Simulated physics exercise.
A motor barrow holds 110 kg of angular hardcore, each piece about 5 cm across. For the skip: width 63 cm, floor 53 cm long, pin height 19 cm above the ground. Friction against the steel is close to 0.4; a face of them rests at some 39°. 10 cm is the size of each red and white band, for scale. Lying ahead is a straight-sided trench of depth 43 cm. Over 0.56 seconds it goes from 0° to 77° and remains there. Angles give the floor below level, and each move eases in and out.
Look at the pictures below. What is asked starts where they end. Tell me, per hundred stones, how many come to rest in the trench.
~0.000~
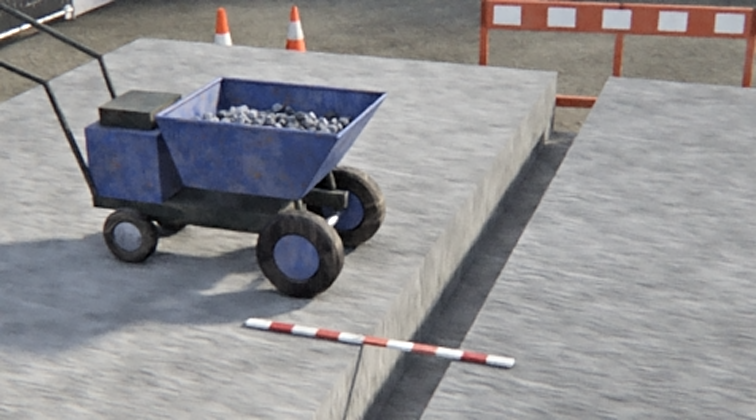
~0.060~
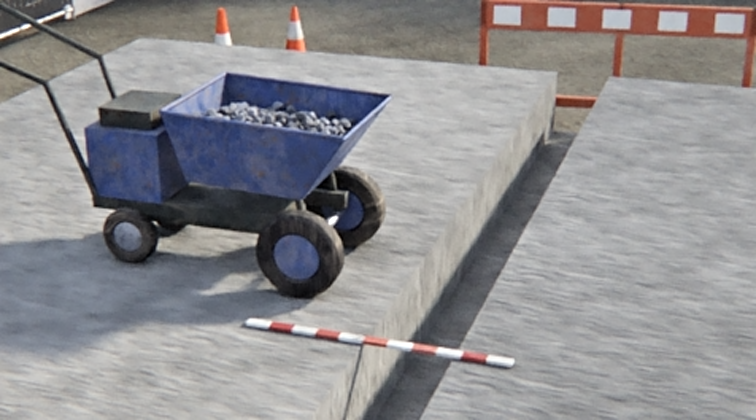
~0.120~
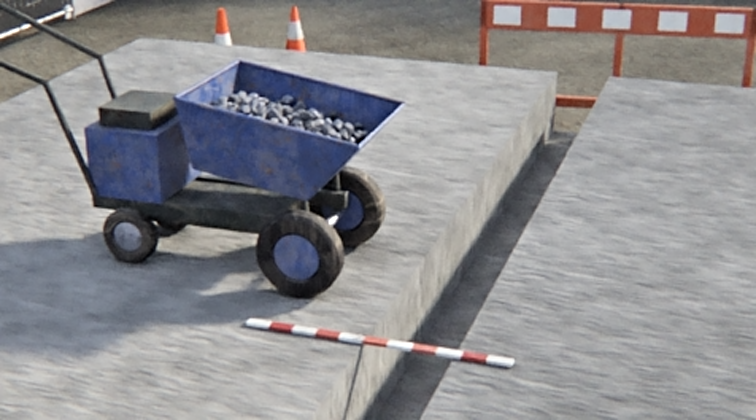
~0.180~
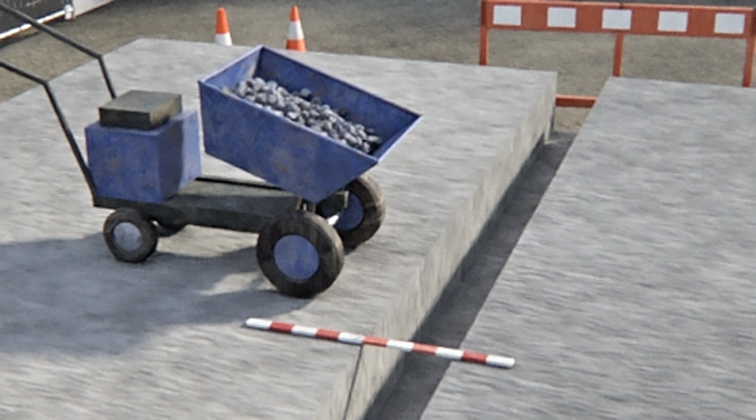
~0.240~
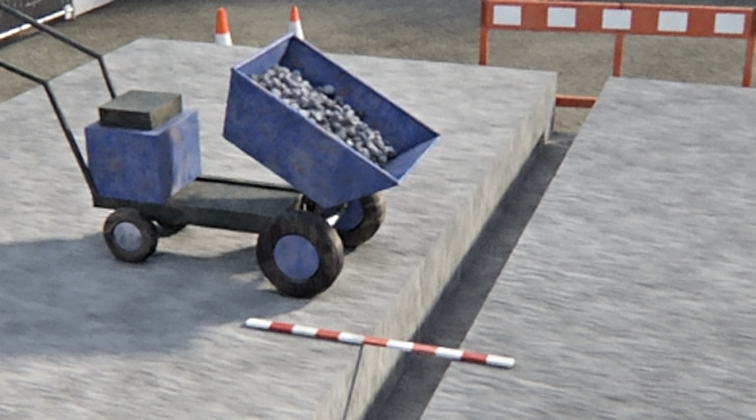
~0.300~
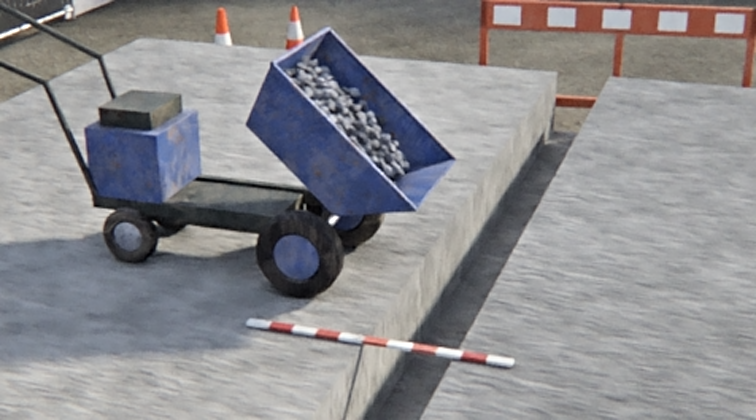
52 per hundred.
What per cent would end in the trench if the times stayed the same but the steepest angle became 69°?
The trench would hold about 30% of it.
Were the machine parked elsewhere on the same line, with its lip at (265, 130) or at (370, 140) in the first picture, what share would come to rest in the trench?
From the first place around 80 per cent, from the other around 10.
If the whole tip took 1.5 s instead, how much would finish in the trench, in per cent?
With that timing, about 80 per cent.
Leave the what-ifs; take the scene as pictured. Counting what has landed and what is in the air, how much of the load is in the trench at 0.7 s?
Close to 15 per cent at that time.
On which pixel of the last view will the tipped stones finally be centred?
Somewhere around (483, 342) in the last picture.
After 0.4 s the floor is at 65°; 100 % in the skip; the foremost stones are at (430, 227).
After 0.7 s the floor is at 77°; 67 % in the skip, 15 % in the trench, 18 % past the trench; the foremost stones are at (524, 296).
After 1.0 s the floor is at 77°; 16 % in the skip, 35 % in the trench, 50 % past the trench; the foremost stones are at (743, 330).
After 3.0 s the floor is at 77°; 0 % in the skip, 52 % in the trench, 48 % past the trench; the foremost stones are past the picture's edge.
